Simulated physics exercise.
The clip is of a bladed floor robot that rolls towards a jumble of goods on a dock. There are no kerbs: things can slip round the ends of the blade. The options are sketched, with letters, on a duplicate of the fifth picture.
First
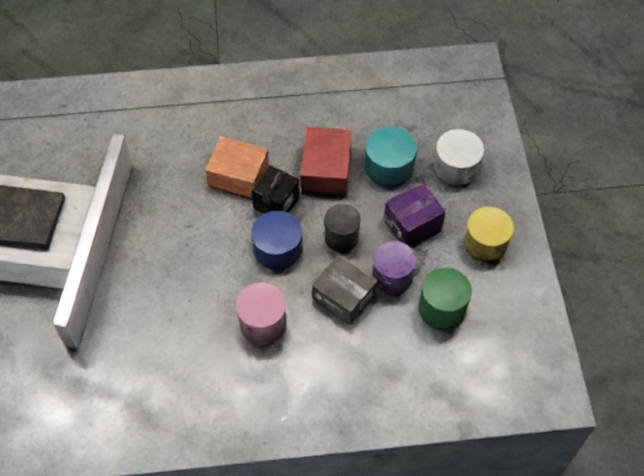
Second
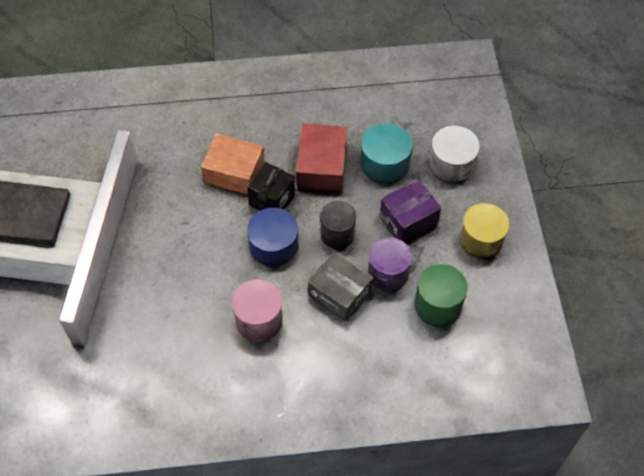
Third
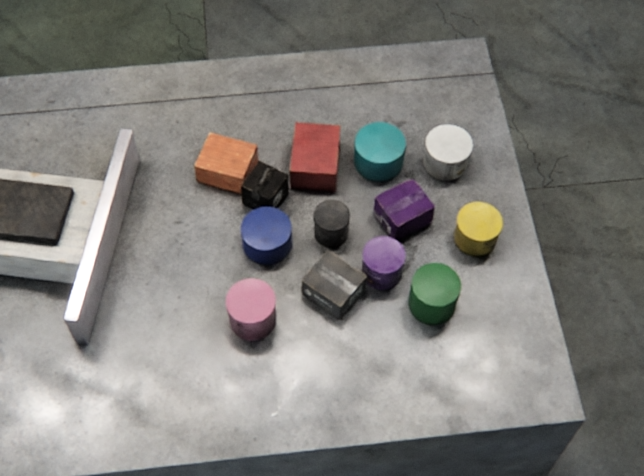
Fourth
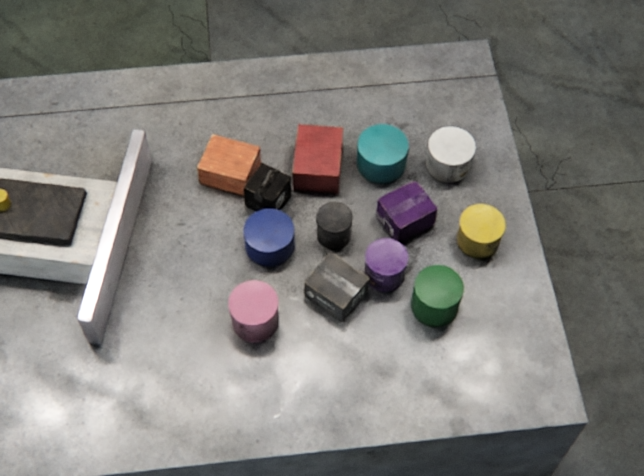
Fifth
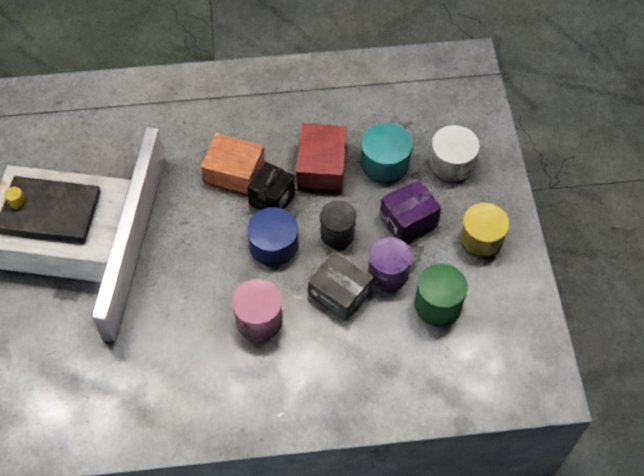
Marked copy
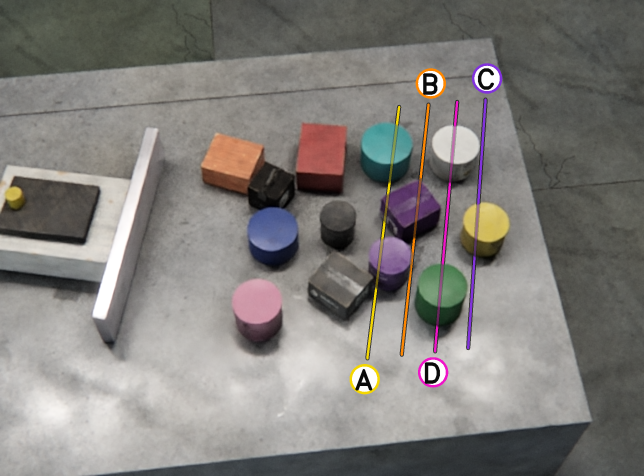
A flat machine with a wide upright blade crept a short way right across a grey slab, towards a cluster of colourful blocks and round tubs, which stayed in place without being touched.
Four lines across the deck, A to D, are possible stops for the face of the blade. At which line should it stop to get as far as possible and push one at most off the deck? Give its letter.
A is the last line within the limit.
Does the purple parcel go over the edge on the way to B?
No.
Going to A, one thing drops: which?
It is the white pail.
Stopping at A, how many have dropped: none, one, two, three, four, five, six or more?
One.
On the marked copy, A at (385, 223); B at (416, 220); C at (478, 215); D at (447, 217).
Taking A. A third of the way, robot (148, 201); orange crate (270, 159); black parcel (287, 196).
Two thirds of the way, robot (241, 192); white pail (500, 157); turquoise canister (451, 157).
When it is over, robot (310, 186); white pail over the edge; turquoise canister (515, 161); one fallen.
As for the rest, B drops two; C drops four; D drops four.
